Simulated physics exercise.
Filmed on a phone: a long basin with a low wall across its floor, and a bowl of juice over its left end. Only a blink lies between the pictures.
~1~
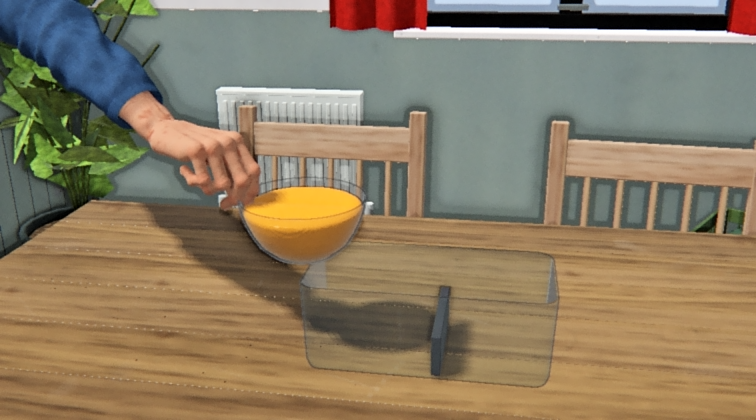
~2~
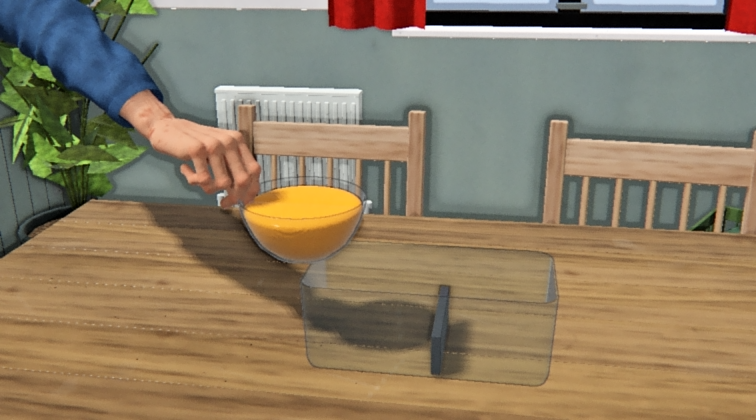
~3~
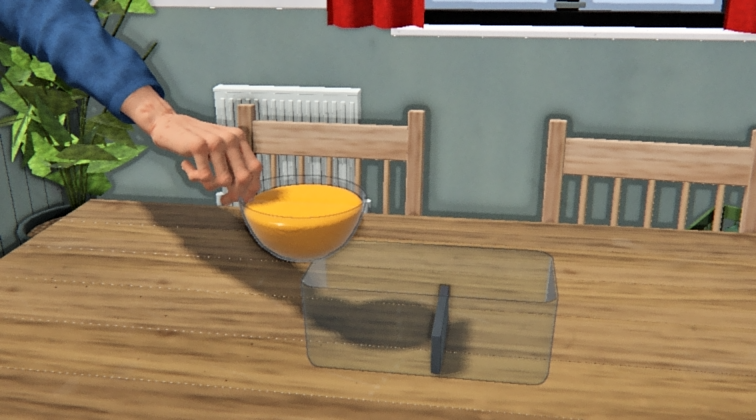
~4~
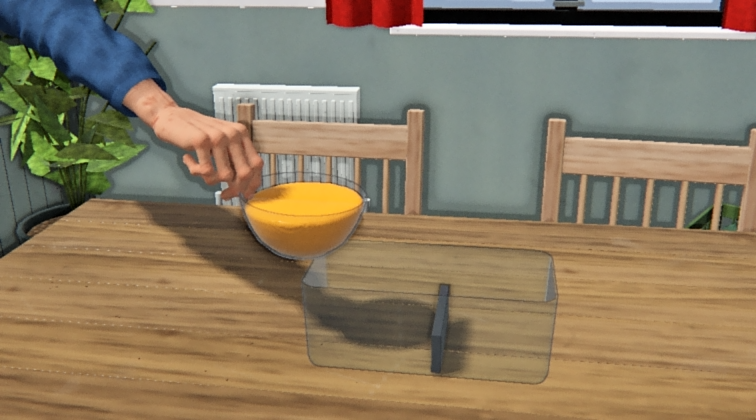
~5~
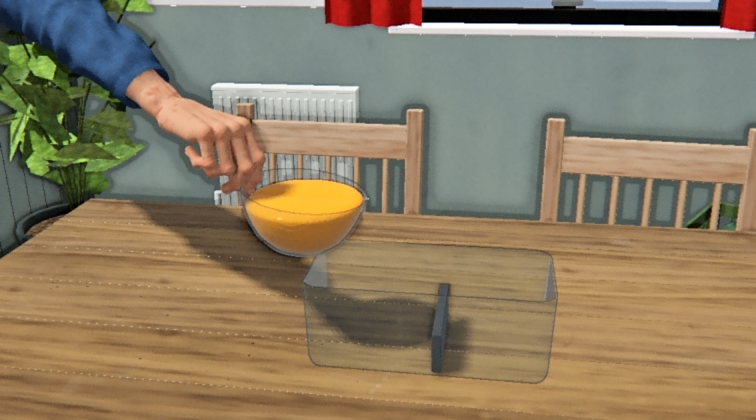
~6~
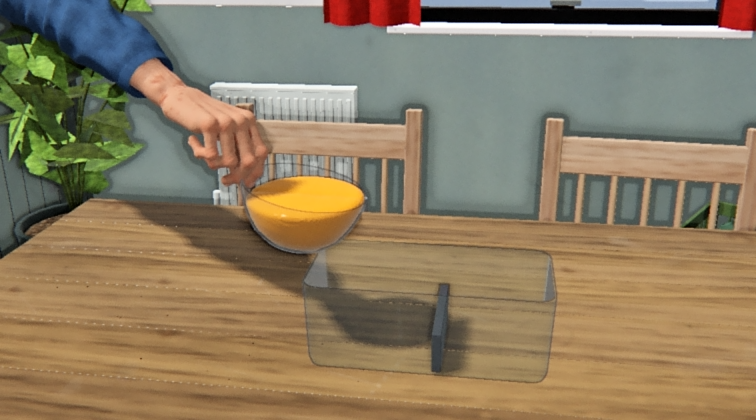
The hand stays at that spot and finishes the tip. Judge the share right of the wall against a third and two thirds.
It comes to from a third to two thirds.
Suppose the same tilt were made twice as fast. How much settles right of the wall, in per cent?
Near 55 %.
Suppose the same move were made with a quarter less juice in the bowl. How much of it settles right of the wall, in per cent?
It comes to 40 per cent or so.
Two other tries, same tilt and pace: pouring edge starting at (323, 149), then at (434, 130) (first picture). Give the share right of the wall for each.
The first gives 5 %, the second 65 %.
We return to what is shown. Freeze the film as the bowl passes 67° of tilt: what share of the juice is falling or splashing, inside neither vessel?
It comes to 35 per cent or so.
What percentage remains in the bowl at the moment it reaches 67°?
Roughly 40 in a hundred.
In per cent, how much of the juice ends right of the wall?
Roughly 55 in a hundred.
A moment on, the bowl is tipped part way and 40 per cent is still to pour, 23 is left of the wall and 3 right of it.
Next, the bowl is tipped right over and 0 per cent is still to pour, 42 is left of the wall and 53 right of it.
Then the bowl is tipped right over and 0 per cent is still to pour, 47 is left of the wall and 53 right of it.
Later the bowl is tipped right over and 0 per cent is still to pour, 47 is left of the wall and 53 right of it.
At rest 47 per cent lies left of the wall, 53 right of it and 1 outside.
